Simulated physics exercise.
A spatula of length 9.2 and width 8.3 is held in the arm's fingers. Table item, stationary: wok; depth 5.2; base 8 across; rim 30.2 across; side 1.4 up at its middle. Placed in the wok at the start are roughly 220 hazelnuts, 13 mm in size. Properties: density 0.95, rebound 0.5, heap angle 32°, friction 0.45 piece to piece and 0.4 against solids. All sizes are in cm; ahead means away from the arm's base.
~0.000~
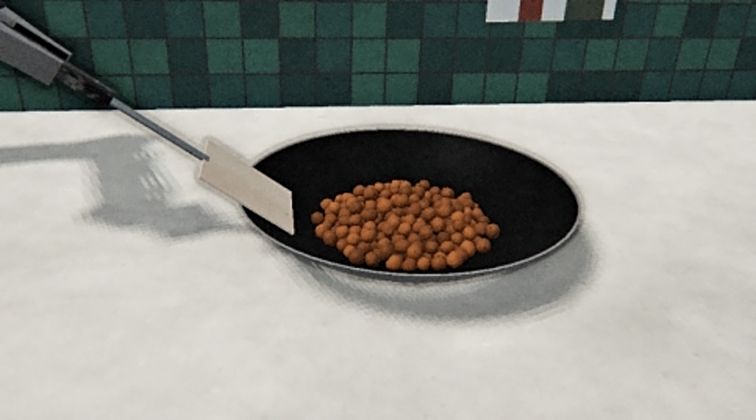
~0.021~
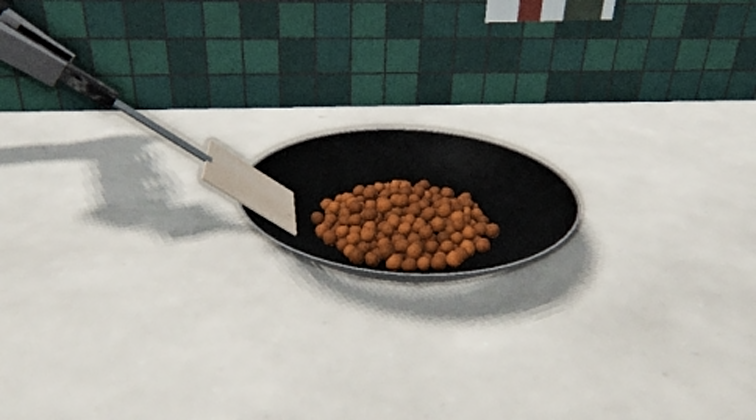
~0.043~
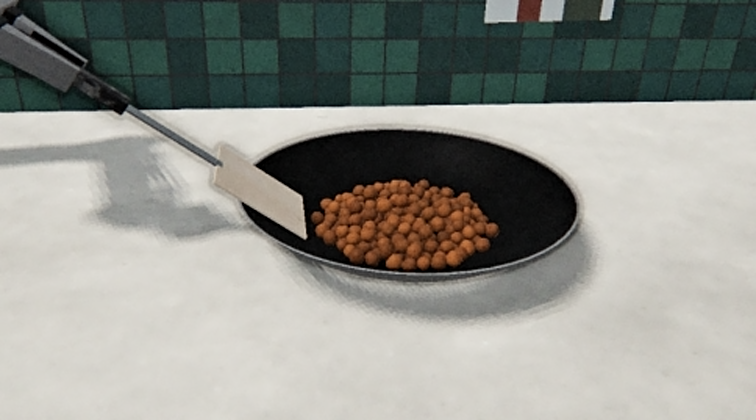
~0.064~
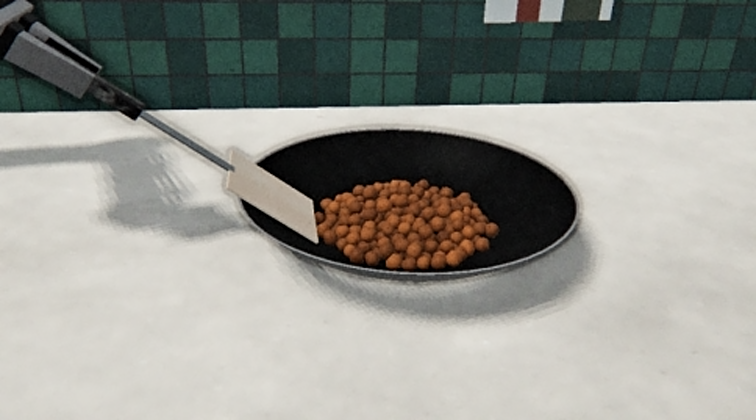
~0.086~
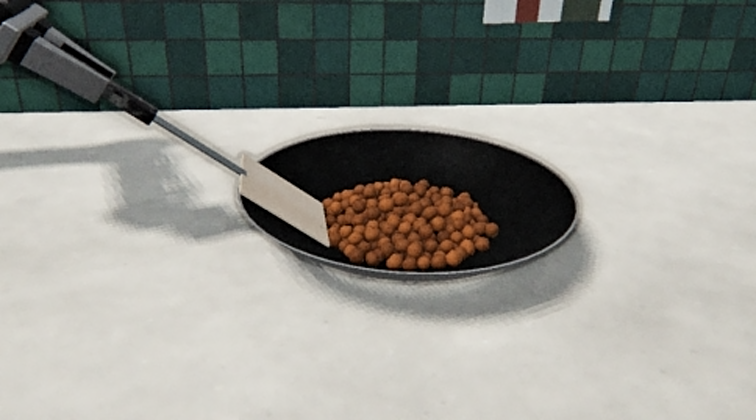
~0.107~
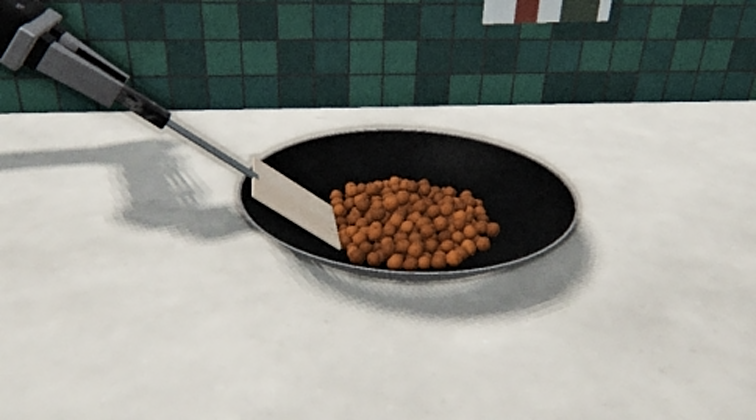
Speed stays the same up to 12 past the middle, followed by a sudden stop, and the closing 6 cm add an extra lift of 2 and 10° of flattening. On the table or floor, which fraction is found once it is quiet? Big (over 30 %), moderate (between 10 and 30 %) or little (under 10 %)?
The share is moderate.
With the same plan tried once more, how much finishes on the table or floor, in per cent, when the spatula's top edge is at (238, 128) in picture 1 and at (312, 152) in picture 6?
Around 35 per cent finishes there.
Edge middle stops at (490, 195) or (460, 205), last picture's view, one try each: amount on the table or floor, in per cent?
About 0 and 0 per cent.
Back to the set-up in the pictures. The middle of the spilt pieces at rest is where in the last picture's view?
Resting centre: About (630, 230).
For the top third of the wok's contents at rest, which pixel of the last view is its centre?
The centre sits close to (508, 212).
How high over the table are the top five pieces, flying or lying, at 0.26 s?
About 4 cm.
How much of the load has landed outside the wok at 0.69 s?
It works out to about 15 in a hundred.
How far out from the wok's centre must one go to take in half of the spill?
Distance, approx.: 22 cm.
After 0.26 s, sloping 37°, highest piece 4 above the table; 225 in the wok.
After 0.41 s, sloping 34°, highest piece 6 above the table; 225 in the wok.
After 0.69 s, sloping 27°, highest piece 7 above the table; 188 in the wok, 35 on the table or floor, 2 on the blade or in flight.
After 1.74 s, sloping 27°, highest piece 6 above the table; 188 in the wok, 37 on the table or floor.
At rest, 188 in the wok, 37 on the table or floor. That is 16 % on the table or floor.
